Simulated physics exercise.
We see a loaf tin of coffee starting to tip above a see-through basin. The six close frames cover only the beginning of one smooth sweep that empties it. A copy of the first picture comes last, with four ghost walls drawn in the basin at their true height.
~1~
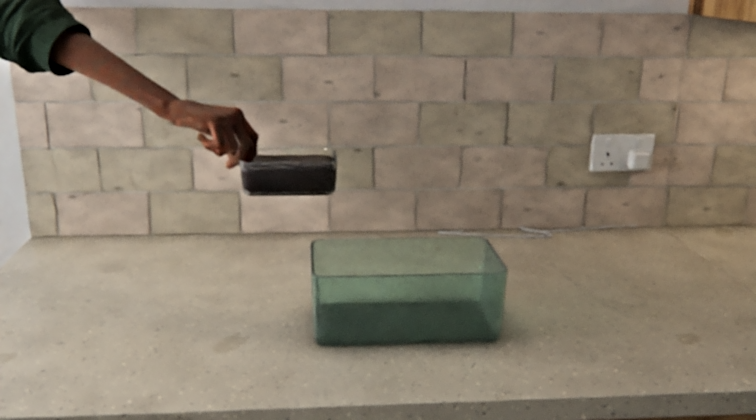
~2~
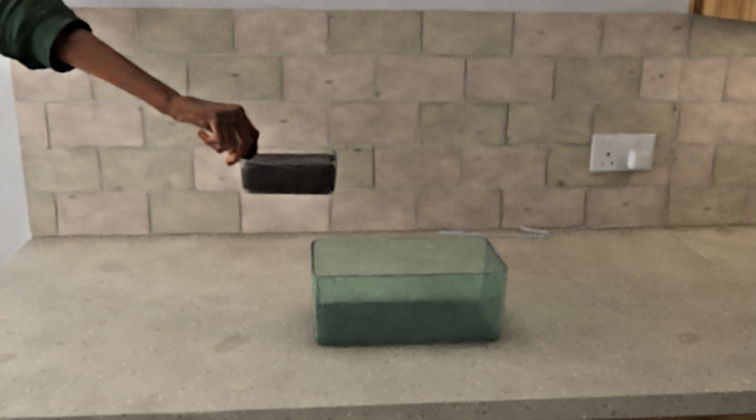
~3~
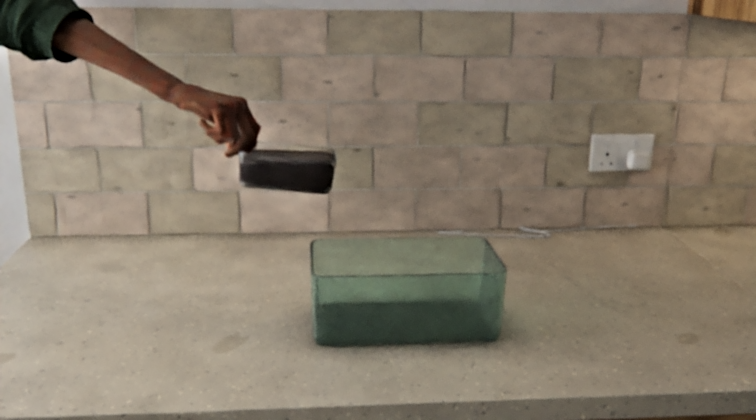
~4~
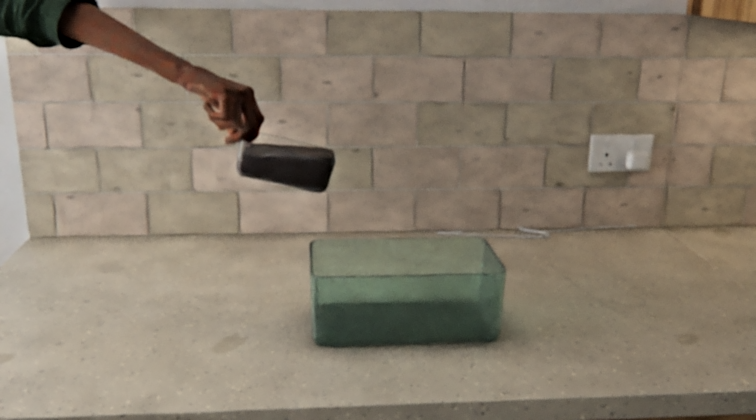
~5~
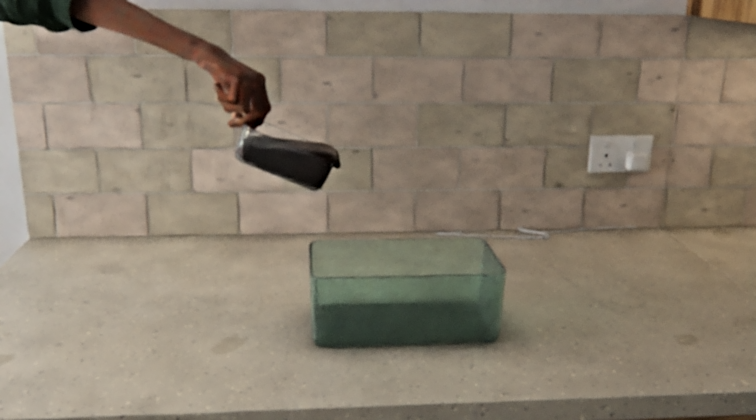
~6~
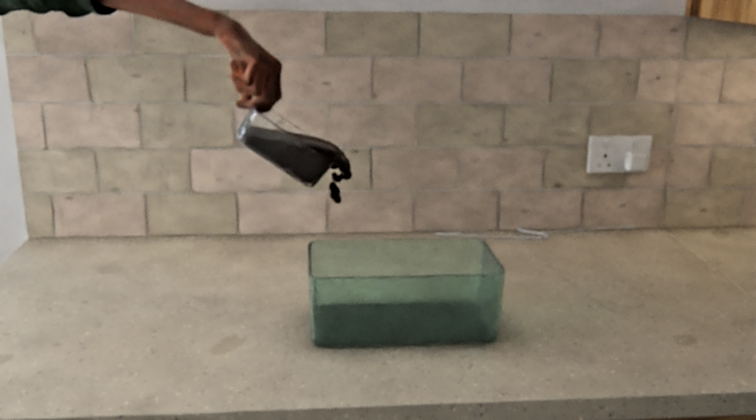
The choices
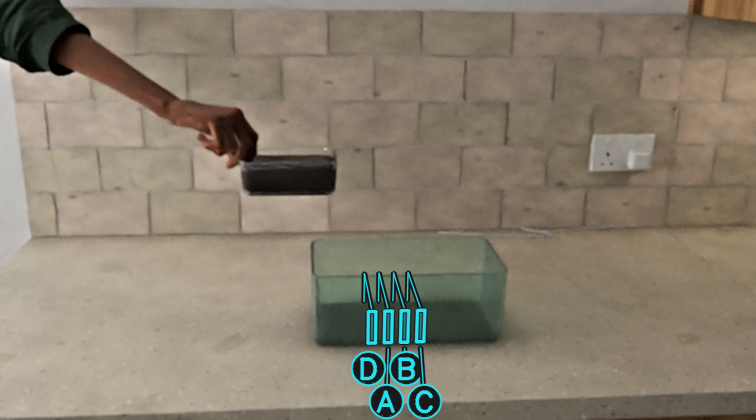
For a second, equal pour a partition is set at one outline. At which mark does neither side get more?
The best position is C.
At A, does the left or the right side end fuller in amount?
The right one.
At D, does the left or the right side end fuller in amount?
The right side.
In cyan, A at (388, 348); B at (404, 347); C at (420, 347); D at (371, 348).
With A, about 16 % ends left of the wall and 81 % right of it; 3 % is lost outside.
With B, about 25 % ends left of the wall and 73 % right of it.
With C, about 47 % ends left of the wall and 50 % right of it; 3 % is lost outside.
With D, about 4 % ends left of the wall and 94 % right of it.
